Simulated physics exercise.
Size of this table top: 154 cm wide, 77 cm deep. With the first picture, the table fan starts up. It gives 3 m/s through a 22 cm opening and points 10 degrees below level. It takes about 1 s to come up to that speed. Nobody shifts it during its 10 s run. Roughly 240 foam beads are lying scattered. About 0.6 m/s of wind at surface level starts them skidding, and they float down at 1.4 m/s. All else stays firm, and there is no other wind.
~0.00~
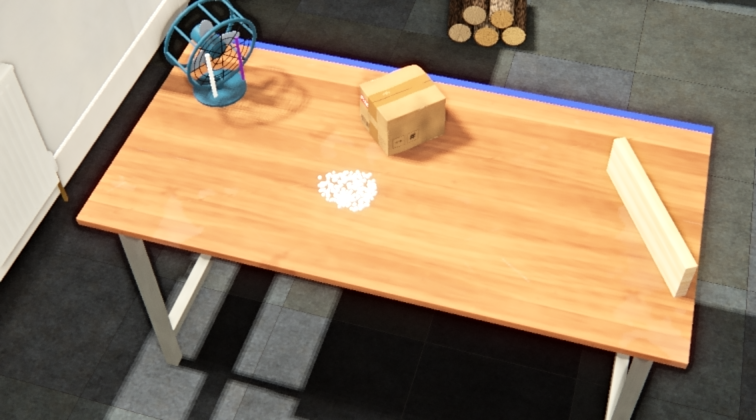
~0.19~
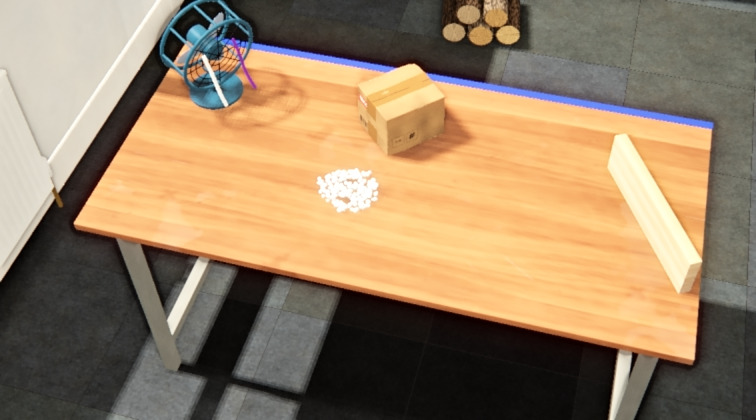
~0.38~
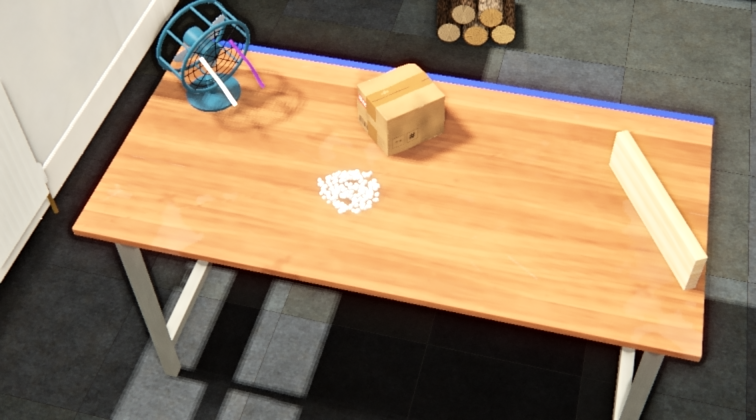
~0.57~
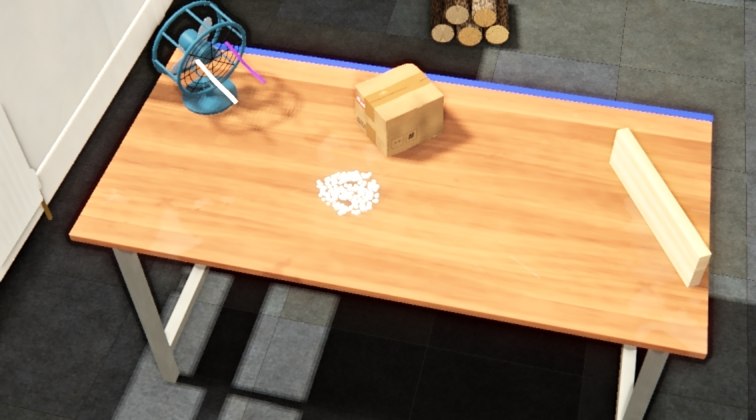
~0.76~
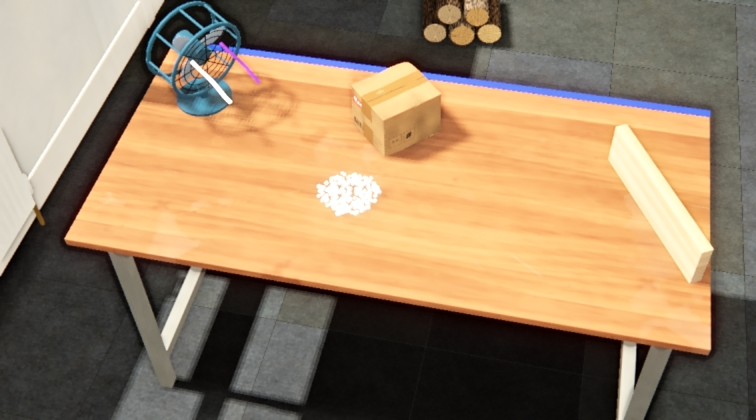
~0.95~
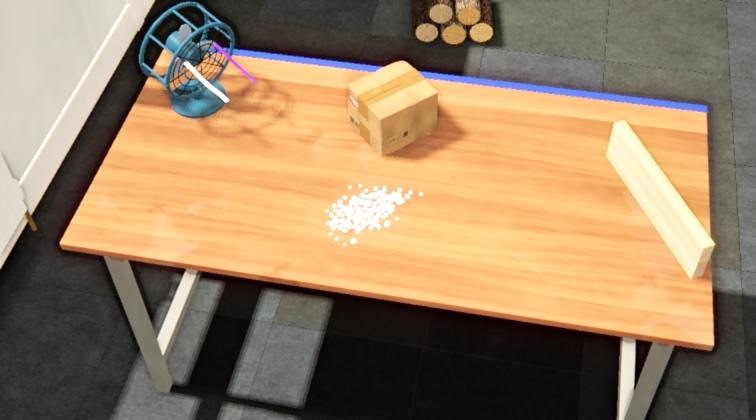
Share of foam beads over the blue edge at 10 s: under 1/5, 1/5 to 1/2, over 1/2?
Final share: Short of a fifth.
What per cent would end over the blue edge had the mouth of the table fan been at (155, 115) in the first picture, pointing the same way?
0 per cent, roughly.
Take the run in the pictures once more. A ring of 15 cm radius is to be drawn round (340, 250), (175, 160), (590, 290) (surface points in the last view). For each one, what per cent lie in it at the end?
I would say some 0 %, 0 % and 0 % respectively.
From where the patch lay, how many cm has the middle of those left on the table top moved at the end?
Distance: Approx. 60 cm.
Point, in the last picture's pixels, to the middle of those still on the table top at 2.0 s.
About (598, 192).
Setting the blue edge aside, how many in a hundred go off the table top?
That lands at some 80 %.
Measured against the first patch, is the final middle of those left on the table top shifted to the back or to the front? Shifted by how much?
Backward, some 10 cm.
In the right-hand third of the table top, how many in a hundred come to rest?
Something close to 20 % ends up there.
After 2.0 s, 16 % are on the move or not yet settled, 0 % are over the blue edge; the middle of those still in play is near (598, 192).
After 3.2 s, 13 % are on the move or not yet settled, 0 % are over the blue edge; the middle of those still in play is near (598, 192).
After 5.5 s, 12 % are on the move or not yet settled, 0 % are over the blue edge; the middle of those still in play is near (598, 192).
After 10.0 s, at the end, 0 % are over the blue edge; the middle of those still in play is near (598, 192).
